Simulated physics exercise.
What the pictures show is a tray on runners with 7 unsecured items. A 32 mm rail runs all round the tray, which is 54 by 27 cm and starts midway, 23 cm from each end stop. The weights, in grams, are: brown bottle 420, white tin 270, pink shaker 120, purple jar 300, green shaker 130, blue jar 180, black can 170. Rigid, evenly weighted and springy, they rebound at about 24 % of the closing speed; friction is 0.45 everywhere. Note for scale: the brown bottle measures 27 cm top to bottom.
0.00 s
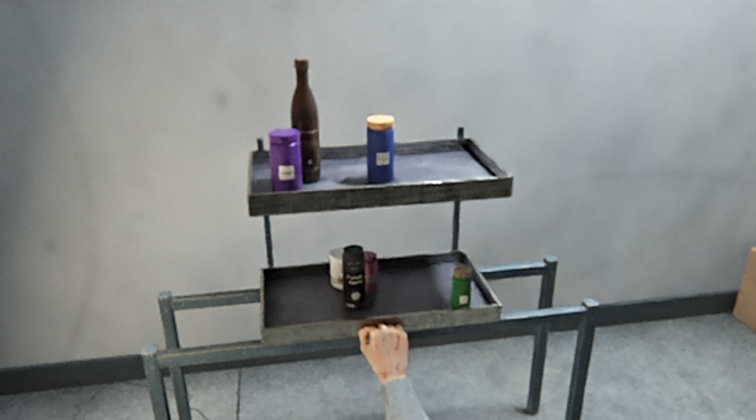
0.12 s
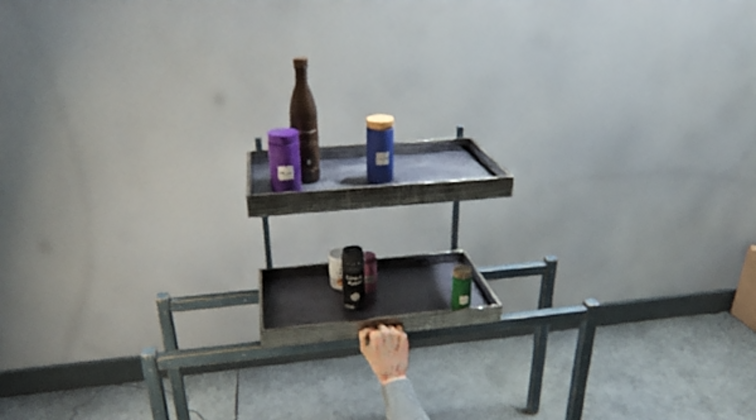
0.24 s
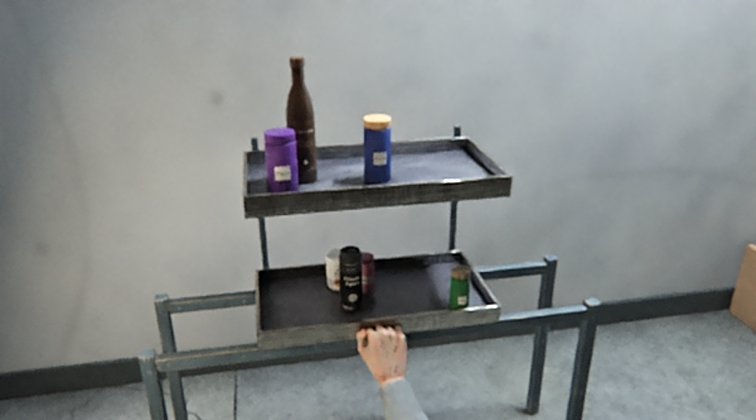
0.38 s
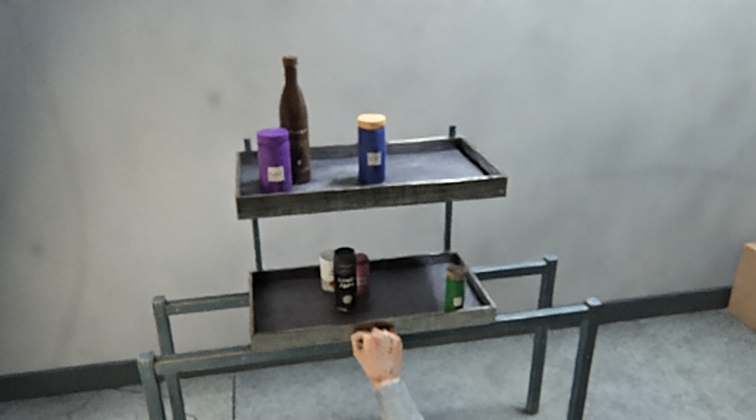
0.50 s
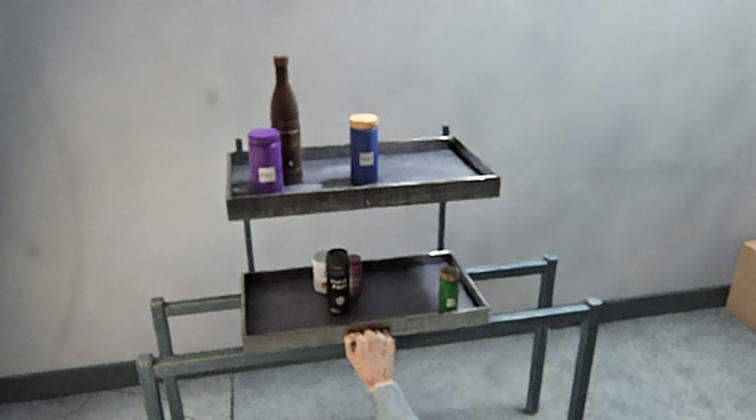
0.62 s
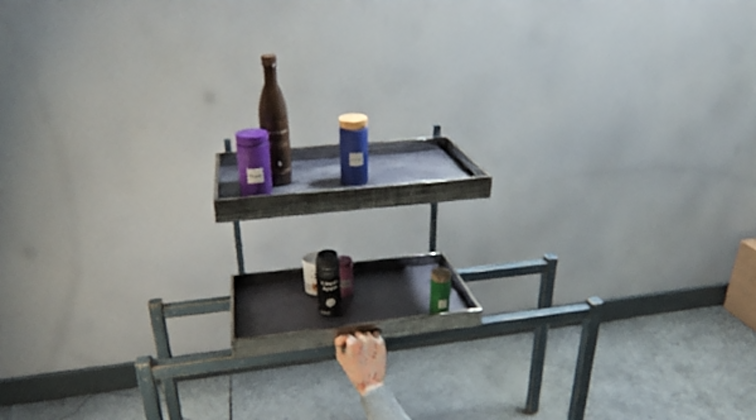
A two-level tray on a metal frame, gripped at its front edge by a hand, barely moves at first, then slides slowly a short way left. The brown bottle, purple and blue jars above, and the green shaker, black can and other containers below ride along upright.
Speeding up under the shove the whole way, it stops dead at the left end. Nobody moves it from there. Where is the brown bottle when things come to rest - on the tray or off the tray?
It will be gone from the tray.
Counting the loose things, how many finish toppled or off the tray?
1.
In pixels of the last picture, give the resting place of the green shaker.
At about (364, 304).
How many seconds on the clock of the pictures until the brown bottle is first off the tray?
It happens at about 1.9 s.
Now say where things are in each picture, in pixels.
The first picture shows tray midway; brown bottle (305, 121).
The second picture shows tray midway; purple jar (285, 163); green shaker (462, 291).
In the third picture, tray has slid 1 cm left; blue jar (377, 149); black can (351, 279).
In the fourth picture, tray has slid 2 cm left; pink shaker (360, 274).
In the fifth picture, tray has slid 4 cm left; purple jar (266, 164); green shaker (449, 293).
In the sixth picture, tray has slid 6 cm left; brown bottle (274, 121); blue jar (354, 150).
Around 1.32 s, tray has slid 23 cm left; brown bottle at 10° to upright near (174, 126); green shaker at 9° to upright; black can at 8° to upright.
Around 2.02 s, tray has slid 23 cm left; brown bottle now off the tray.
Around 2.32 s, tray has slid 23 cm left.
Finally (2.7 s), off the tray, brown bottle; the other 6 still in place (within 5 cm).
